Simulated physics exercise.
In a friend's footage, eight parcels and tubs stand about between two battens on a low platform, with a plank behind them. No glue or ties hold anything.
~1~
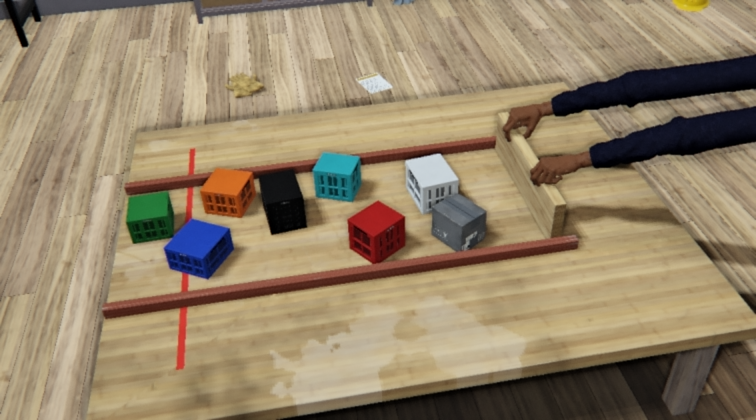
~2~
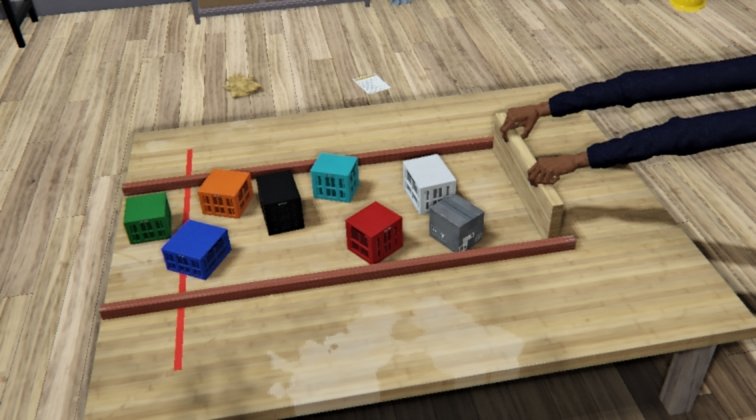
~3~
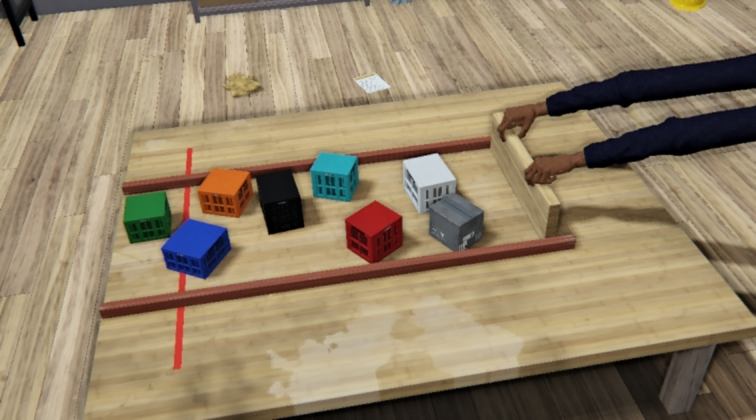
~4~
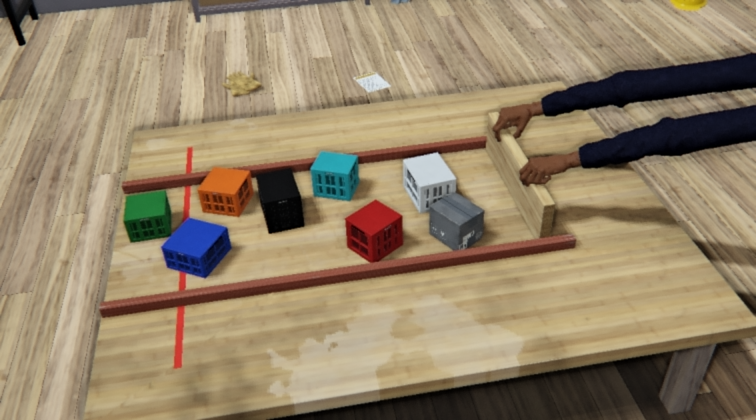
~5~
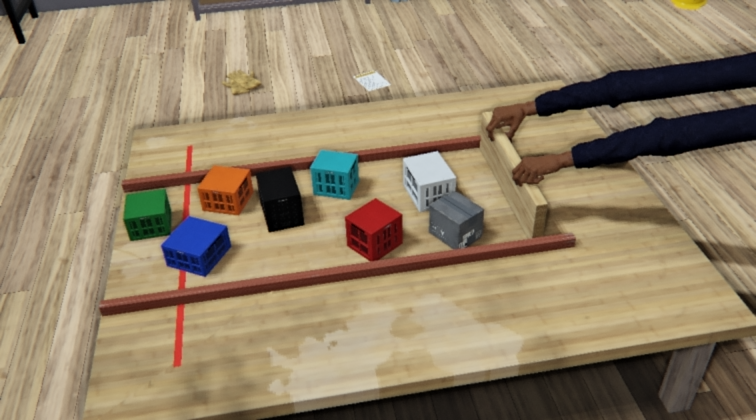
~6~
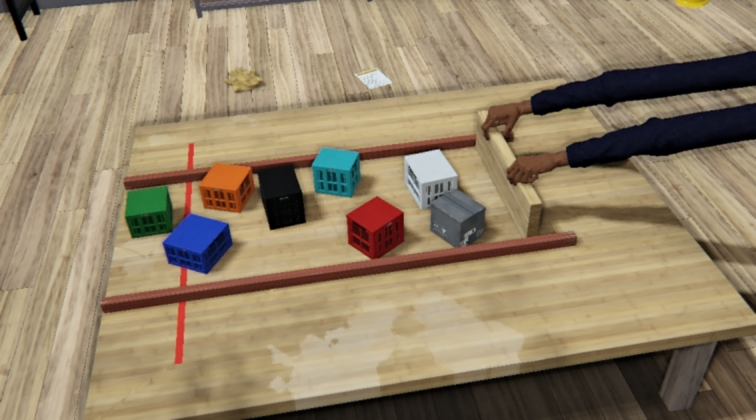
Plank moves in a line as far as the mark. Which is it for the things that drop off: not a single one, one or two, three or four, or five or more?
It is one or two.
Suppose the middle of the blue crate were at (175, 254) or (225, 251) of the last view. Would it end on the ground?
Taking the two places in turn, it drops; drops.
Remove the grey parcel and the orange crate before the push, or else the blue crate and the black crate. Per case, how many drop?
You'd get 1 in the first case and 1 in the second one.
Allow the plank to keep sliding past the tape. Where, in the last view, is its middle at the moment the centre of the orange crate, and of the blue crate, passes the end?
For the orange crate, about (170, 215); for the blue crate, about (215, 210).
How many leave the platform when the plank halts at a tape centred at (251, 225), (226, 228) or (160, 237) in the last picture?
First 0, then 0, then 5.
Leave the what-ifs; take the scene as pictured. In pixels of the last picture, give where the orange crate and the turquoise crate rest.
The orange crate settles near (133, 189); as for the turquoise crate, near (170, 183).
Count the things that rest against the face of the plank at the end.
My count gives 3.
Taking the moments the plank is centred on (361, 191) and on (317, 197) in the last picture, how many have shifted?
It comes to 4 for the first spot, 6 for the other.
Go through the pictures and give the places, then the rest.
Green crate (151, 217); blue crate (200, 249); orange crate (229, 193); plank (527, 173); tape (187, 238), in the first picture.
Blue crate (197, 249); black crate (280, 202), in the second picture.
Orange crate (226, 192); white crate (429, 183), in the third picture.
Green crate (148, 216); grey parcel (456, 222), in the fourth picture.
Blue crate (197, 246); red crate (374, 230), in the fifth picture.
Green crate (150, 212); blue crate (198, 243); orange crate (228, 188); plank (505, 172); tape (186, 233), in the sixth picture.
Soon after, none off yet; green crate at rest near (150, 212); blue crate at rest near (198, 243); orange crate at rest near (228, 188).
After that, none off yet; green crate at rest near (150, 212); blue crate displaced a little near (190, 245); orange crate displaced a little near (208, 187).
In the end, the number that fall off is one or two; gone, blue crate and green crate.
